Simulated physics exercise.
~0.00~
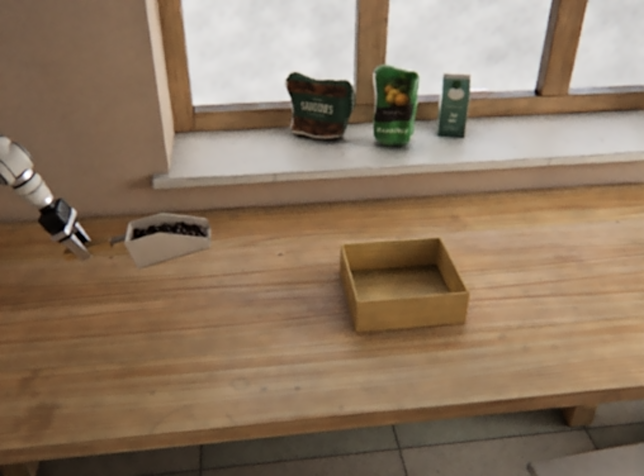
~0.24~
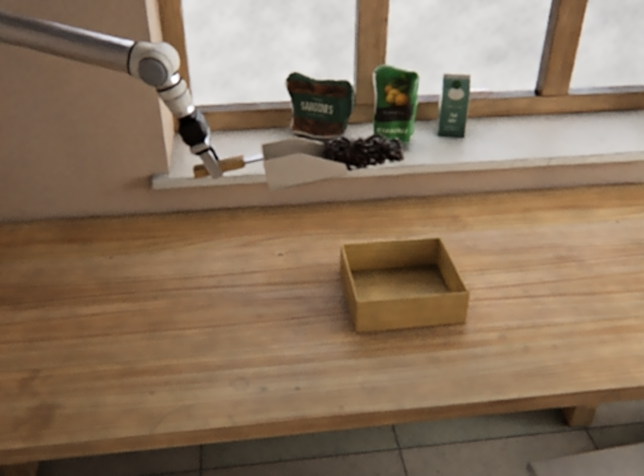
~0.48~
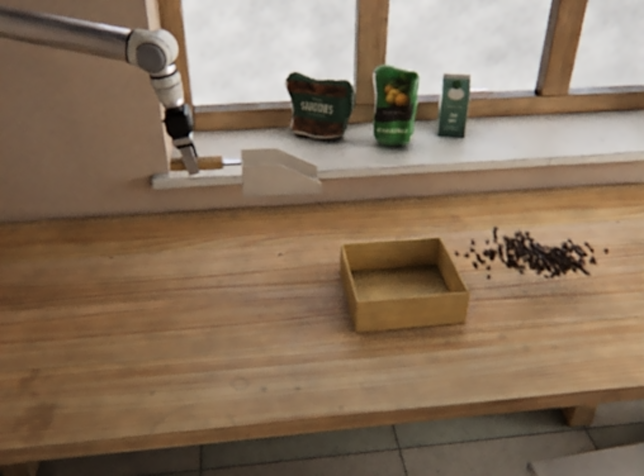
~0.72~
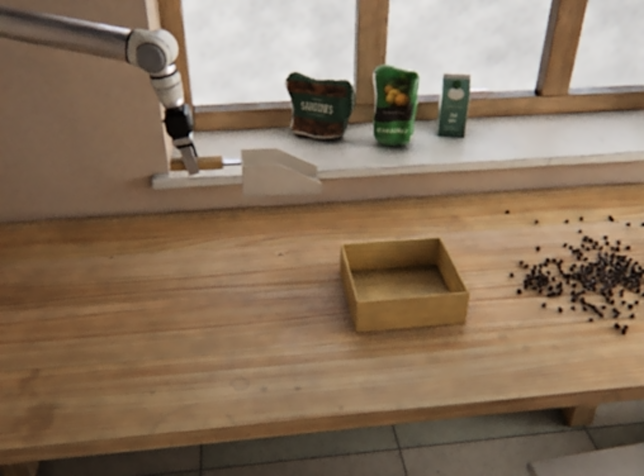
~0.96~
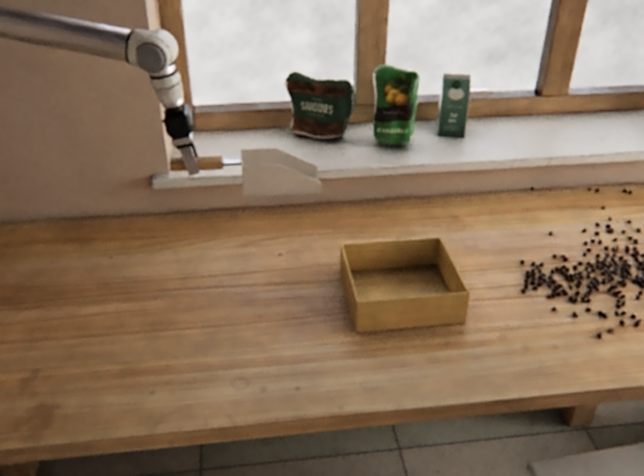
The clip shows a robot arm swinging a scoop of dark beans up and to the right above a wooden table, then stopping short as the beans fly past an open box, scatter across the table's right side, and leave the box empty.
